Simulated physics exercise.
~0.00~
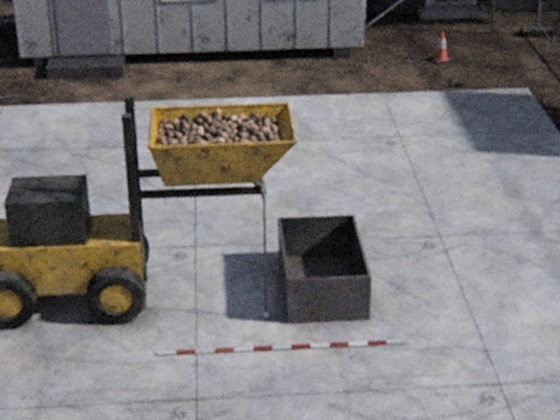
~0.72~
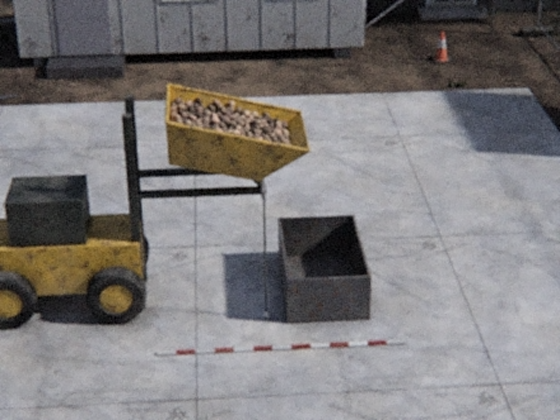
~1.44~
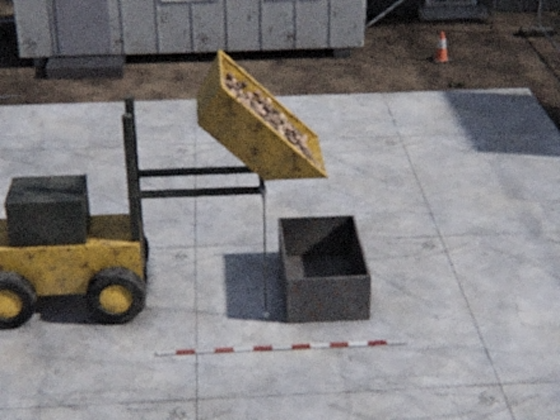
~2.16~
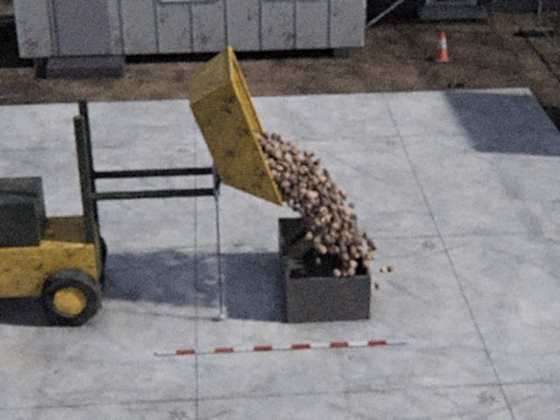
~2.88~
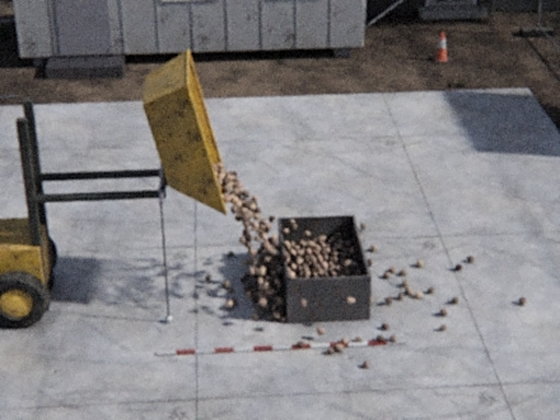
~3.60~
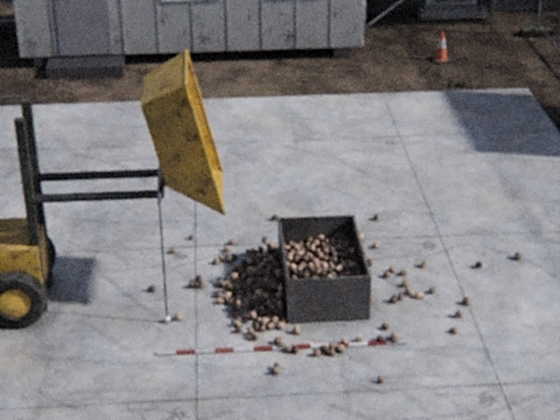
A yellow fork truck stands at the left of a pale concrete yard, seen from above and to the side, holding up a yellow skip of round brownish stones beside an open dark grey bin. A red and white staff lies in front, with a grey building and an orange cone behind. The skip tips steeply to the right, and stones pour into the bin. Meanwhile the truck backs away left, so the later stones drop short. Finally the skip hangs empty, with most stones in the bin, a heap against its left side and a few scattered around.
